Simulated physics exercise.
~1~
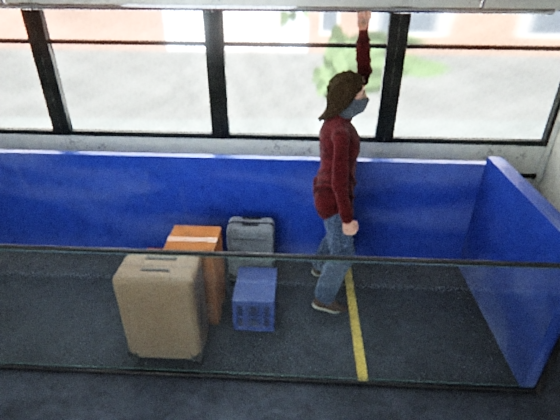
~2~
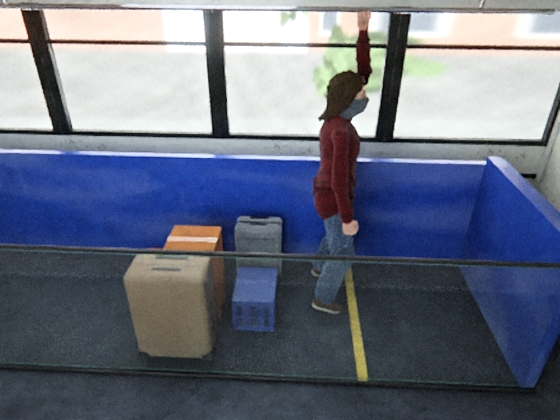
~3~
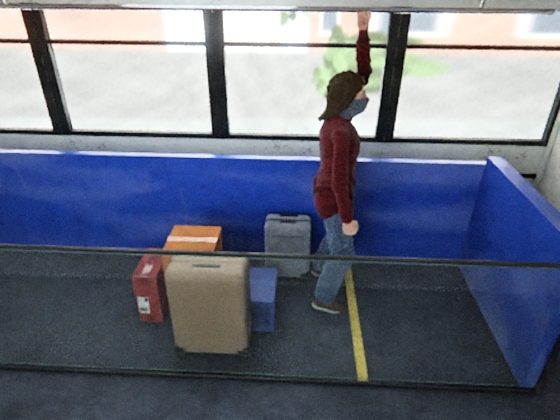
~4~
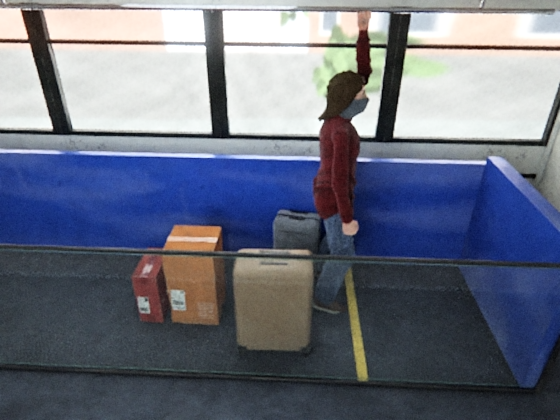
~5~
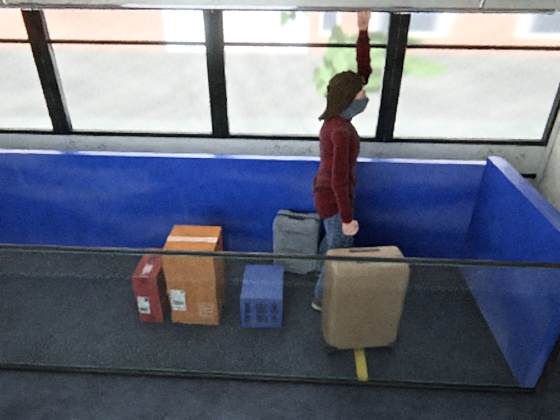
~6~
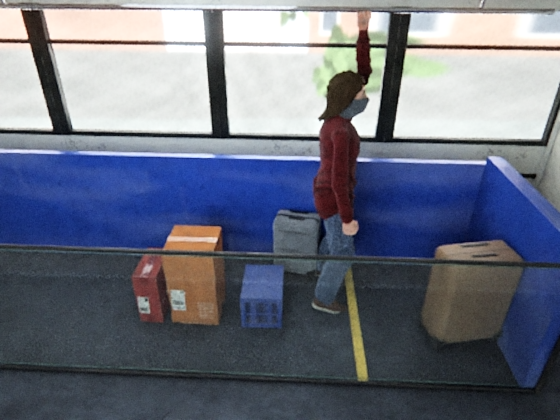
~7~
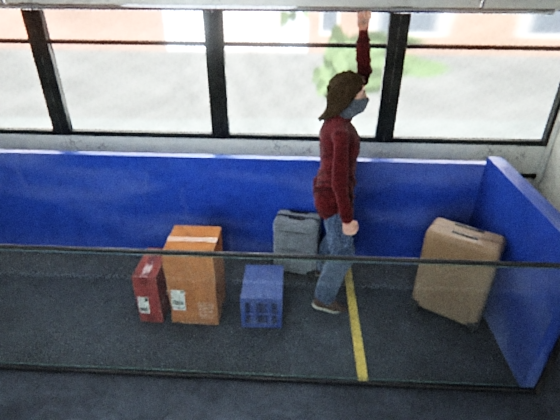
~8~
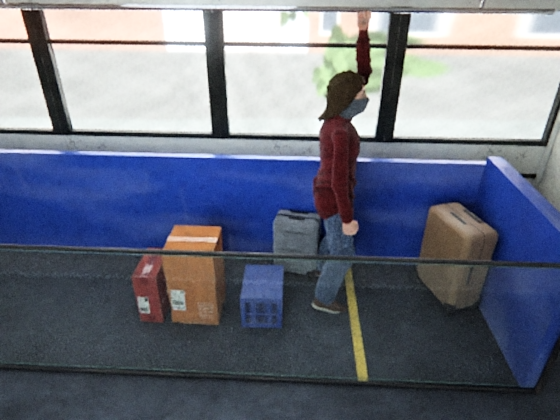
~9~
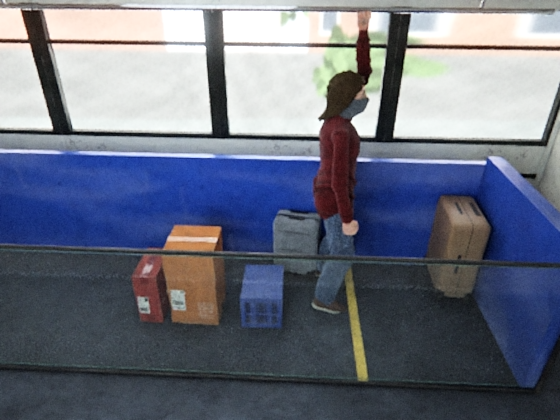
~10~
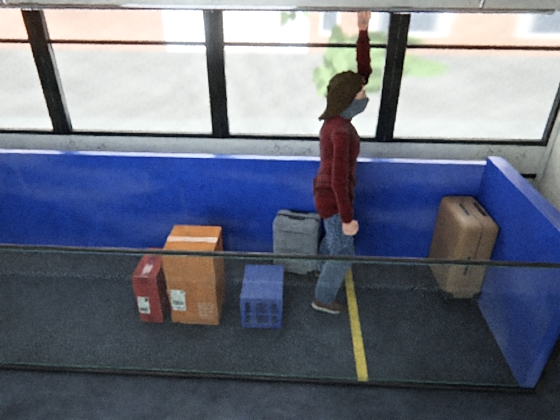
A standing traveller kept one arm raised while the big brown case rolled right past the other luggage and over the yellow line, turning near the right wall and settling toward the back; the small grey case shifted slightly right and stopped short.
